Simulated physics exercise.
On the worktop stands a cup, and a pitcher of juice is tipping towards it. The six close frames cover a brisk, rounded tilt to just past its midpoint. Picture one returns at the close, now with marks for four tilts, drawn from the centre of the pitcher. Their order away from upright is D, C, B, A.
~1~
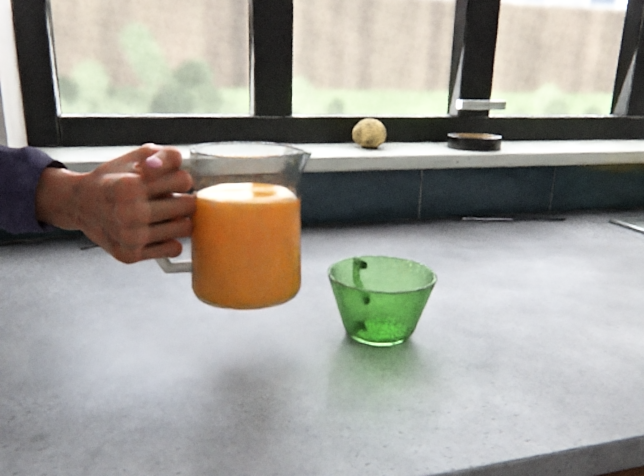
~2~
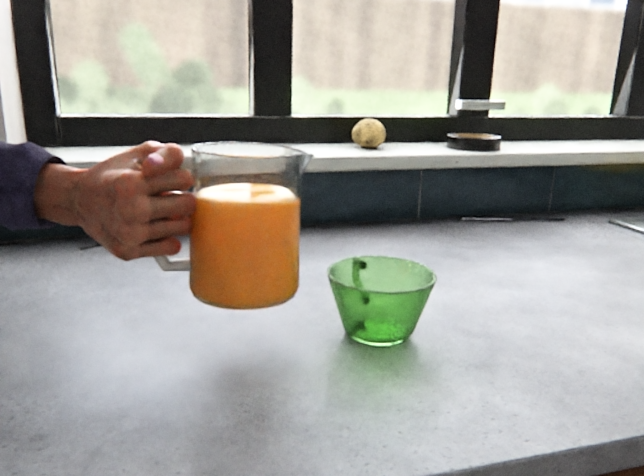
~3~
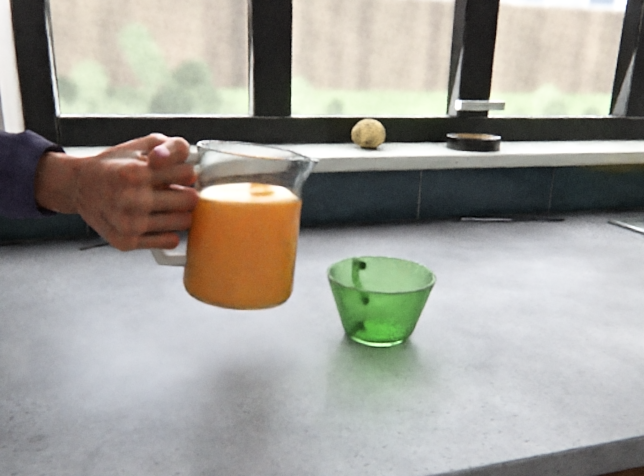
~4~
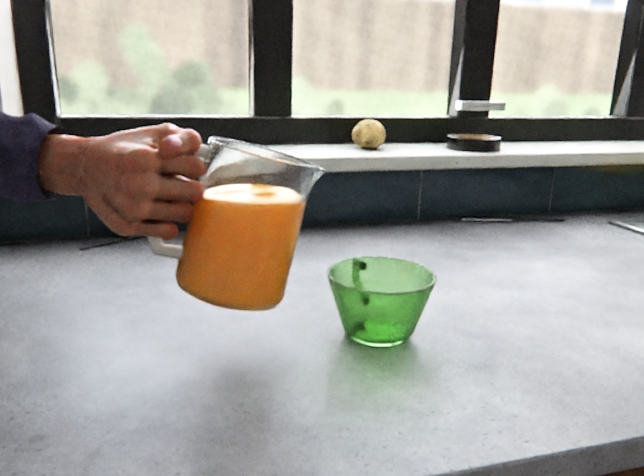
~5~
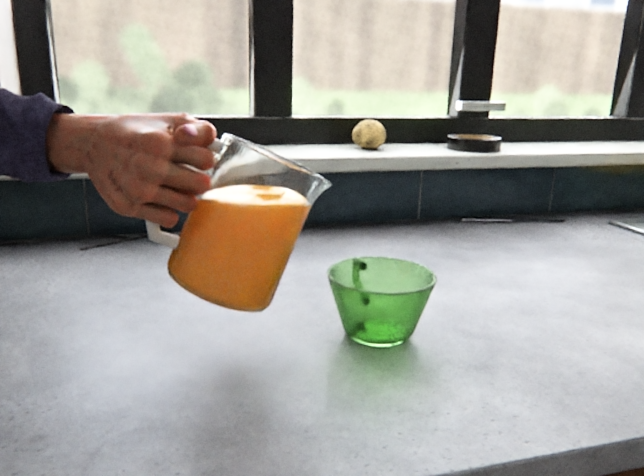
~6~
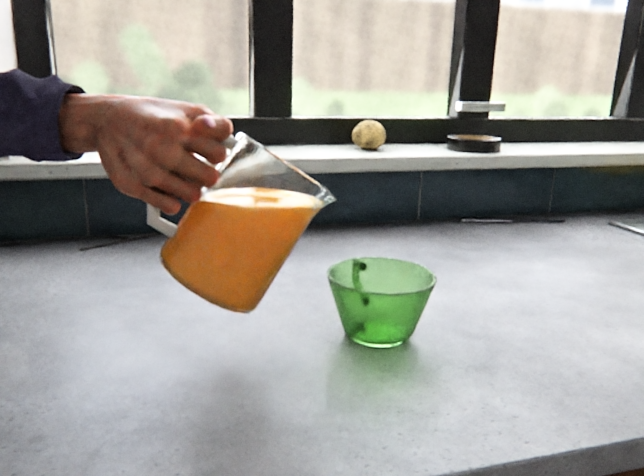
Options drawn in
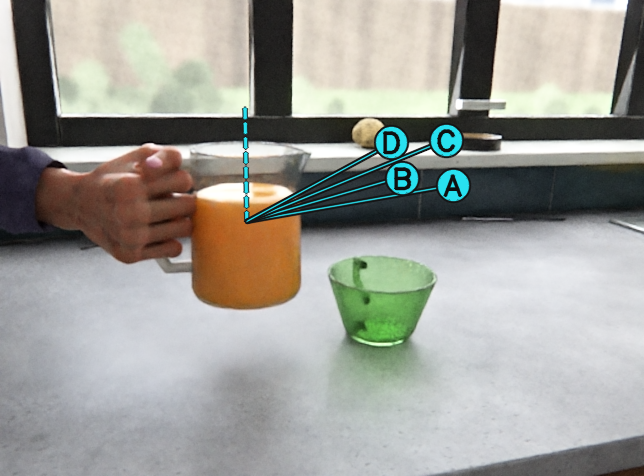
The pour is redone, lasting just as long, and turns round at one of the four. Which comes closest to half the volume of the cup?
Take D.
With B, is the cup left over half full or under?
Over.
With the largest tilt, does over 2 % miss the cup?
Yes.
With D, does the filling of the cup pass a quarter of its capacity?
Yes.
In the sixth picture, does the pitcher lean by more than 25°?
Yes.
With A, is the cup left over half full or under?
Over half.
In cyan, A at (437, 188); B at (385, 181); C at (430, 146); D at (377, 151).
Choosing A, the cup ends with about 90 % of what it can hold; 17 % of the juice is spilt.
Choosing B, the cup ends with about 85 % of what it can hold; 7 % of the juice is spilt.
Choosing C, the cup ends with about 71 % of what it can hold.
Choosing D, the cup ends with about 50 % of what it can hold.
